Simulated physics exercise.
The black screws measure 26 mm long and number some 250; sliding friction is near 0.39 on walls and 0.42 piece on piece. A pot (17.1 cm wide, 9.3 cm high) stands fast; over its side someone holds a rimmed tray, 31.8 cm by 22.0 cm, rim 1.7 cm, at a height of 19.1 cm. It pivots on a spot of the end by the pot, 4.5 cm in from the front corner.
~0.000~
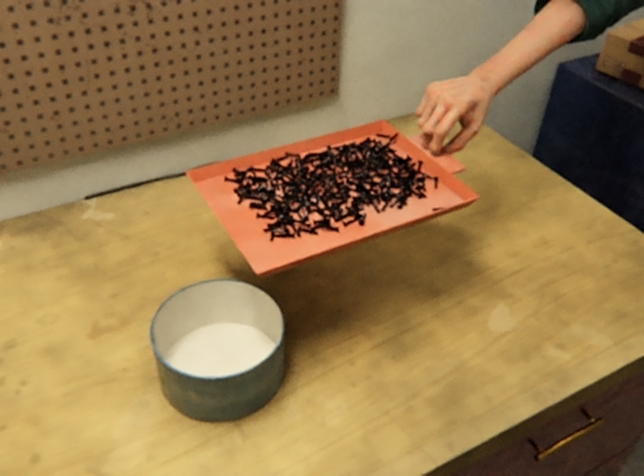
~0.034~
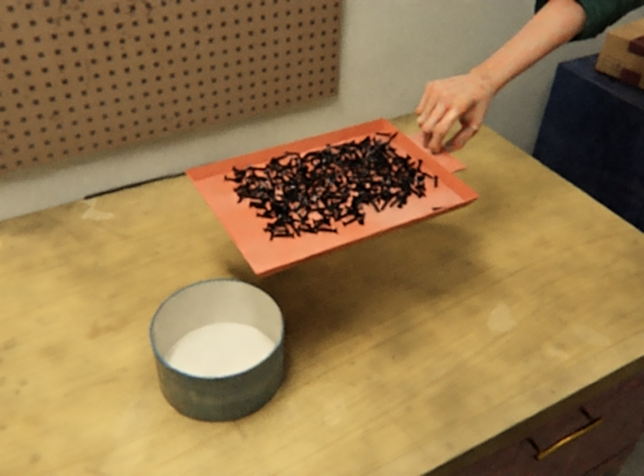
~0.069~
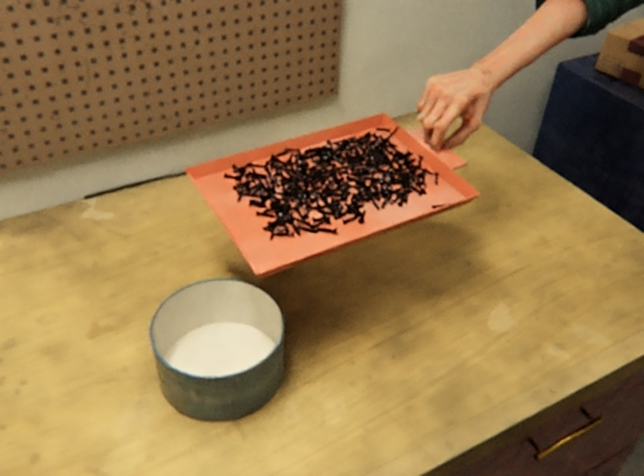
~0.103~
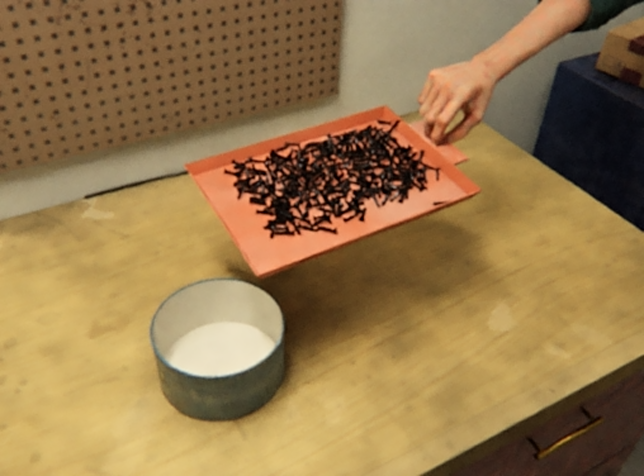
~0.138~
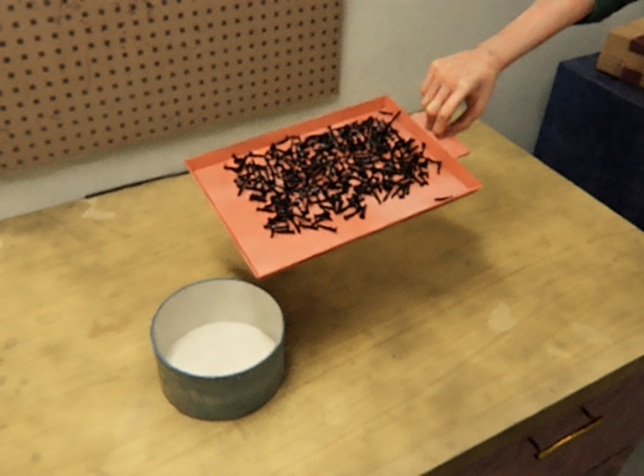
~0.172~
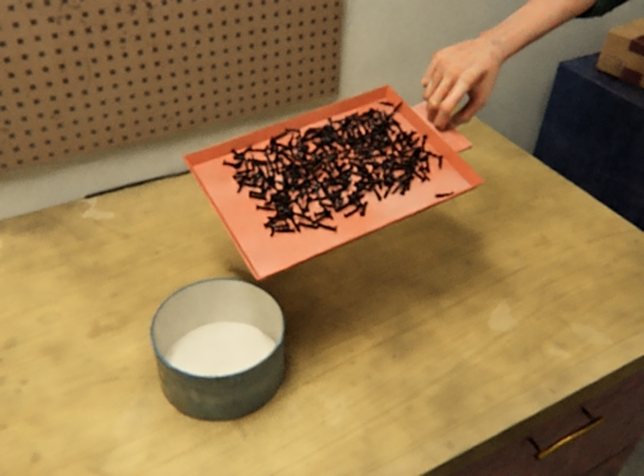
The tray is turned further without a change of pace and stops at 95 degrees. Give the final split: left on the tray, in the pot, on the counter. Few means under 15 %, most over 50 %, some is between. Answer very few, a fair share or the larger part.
Tray very few, pot a fair share, counter the larger part.
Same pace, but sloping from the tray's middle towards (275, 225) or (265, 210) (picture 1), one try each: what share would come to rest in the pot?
Some 65 and 30 per cent.
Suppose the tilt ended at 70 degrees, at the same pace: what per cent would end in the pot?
Then about 40 per cent.
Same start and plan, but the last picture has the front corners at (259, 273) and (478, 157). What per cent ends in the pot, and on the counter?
Pot 60, counter 40.
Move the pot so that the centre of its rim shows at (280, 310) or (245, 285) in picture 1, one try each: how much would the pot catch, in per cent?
About 30 and 0 per cent.
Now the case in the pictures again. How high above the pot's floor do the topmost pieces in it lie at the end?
Roughly 3.0 cm.
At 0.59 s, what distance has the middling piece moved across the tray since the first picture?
Roughly 9 cm.
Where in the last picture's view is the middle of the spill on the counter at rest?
Near (276, 445).
After 0.59 s, tilt 51 degrees; the tray holds 100 %, the pot 0 %.
After 0.87 s, tilt 78 degrees; the tray holds 10 %, the pot 20 %.
Then, at 1.26 s, tilt 95 degrees; the tray holds 0 %, the pot 35 %.
At rest (1.8 s), tray 0 %, pot 35 %, counter 65 %.
